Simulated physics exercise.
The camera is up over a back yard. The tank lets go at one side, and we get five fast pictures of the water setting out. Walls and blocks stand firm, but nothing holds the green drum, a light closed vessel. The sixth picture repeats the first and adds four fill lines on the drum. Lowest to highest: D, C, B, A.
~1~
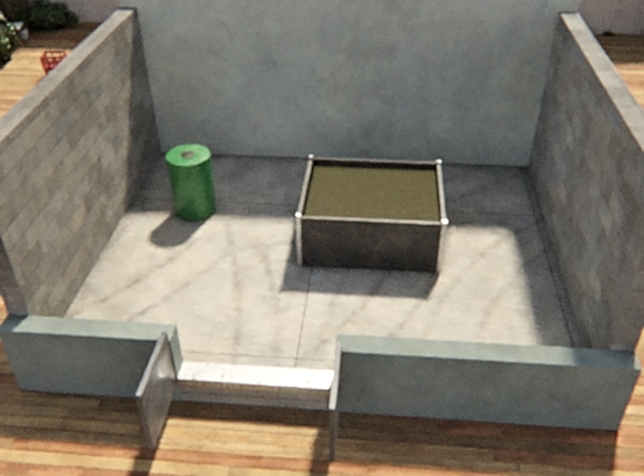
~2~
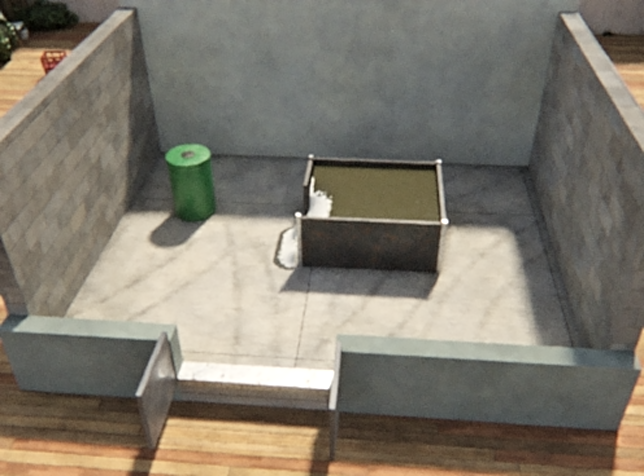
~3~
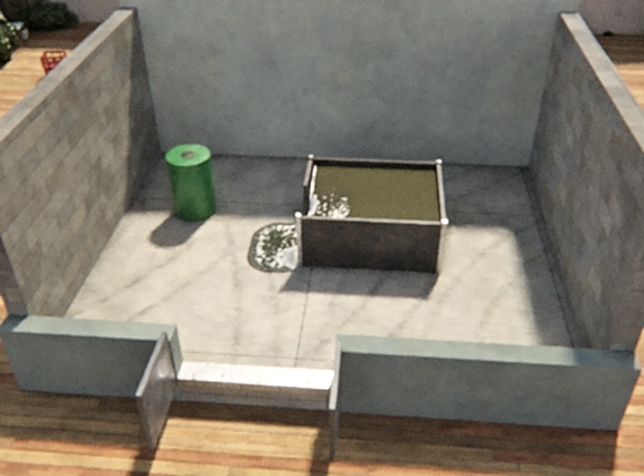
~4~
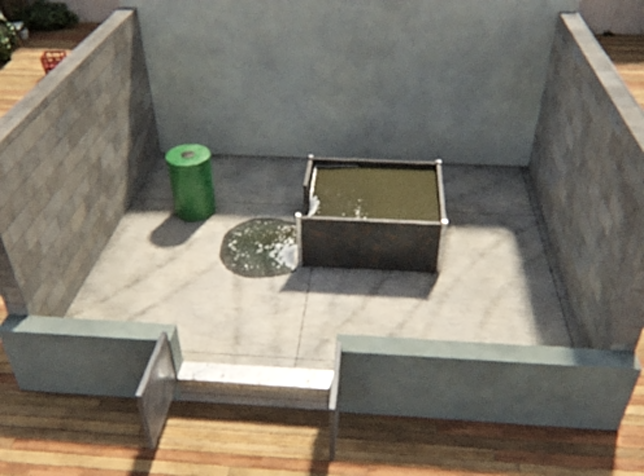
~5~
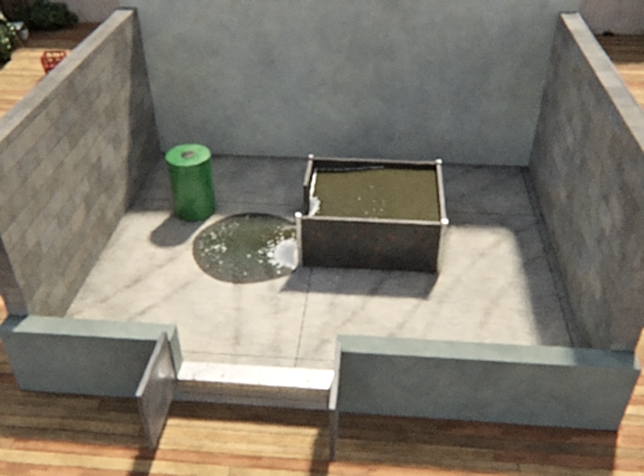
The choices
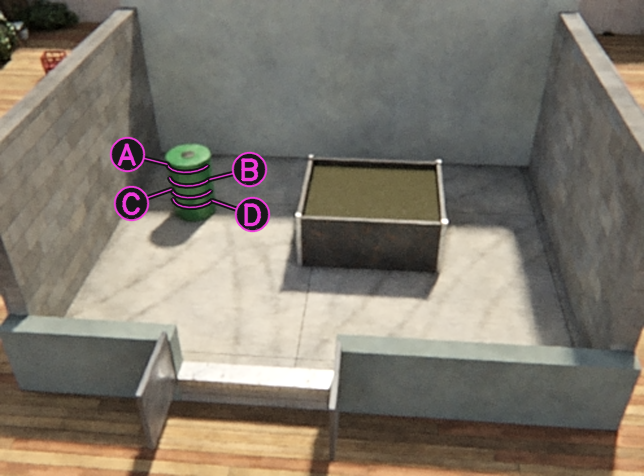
Square tank of murky water in a walled yard leaking from its left side, a puddle spreading across the ground towards a green drum.
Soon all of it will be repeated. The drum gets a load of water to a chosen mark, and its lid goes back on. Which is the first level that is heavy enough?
It is D.
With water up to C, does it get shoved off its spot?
No.
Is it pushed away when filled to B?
No, not at all.
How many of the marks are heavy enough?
All four.
In magenta, A at (183, 172); B at (185, 186); C at (187, 197); D at (189, 207); from the bottom up D, C, B, A.
With A, it does not move.
With B, it does not move.
With C, it does not move.
With D, it does not move.
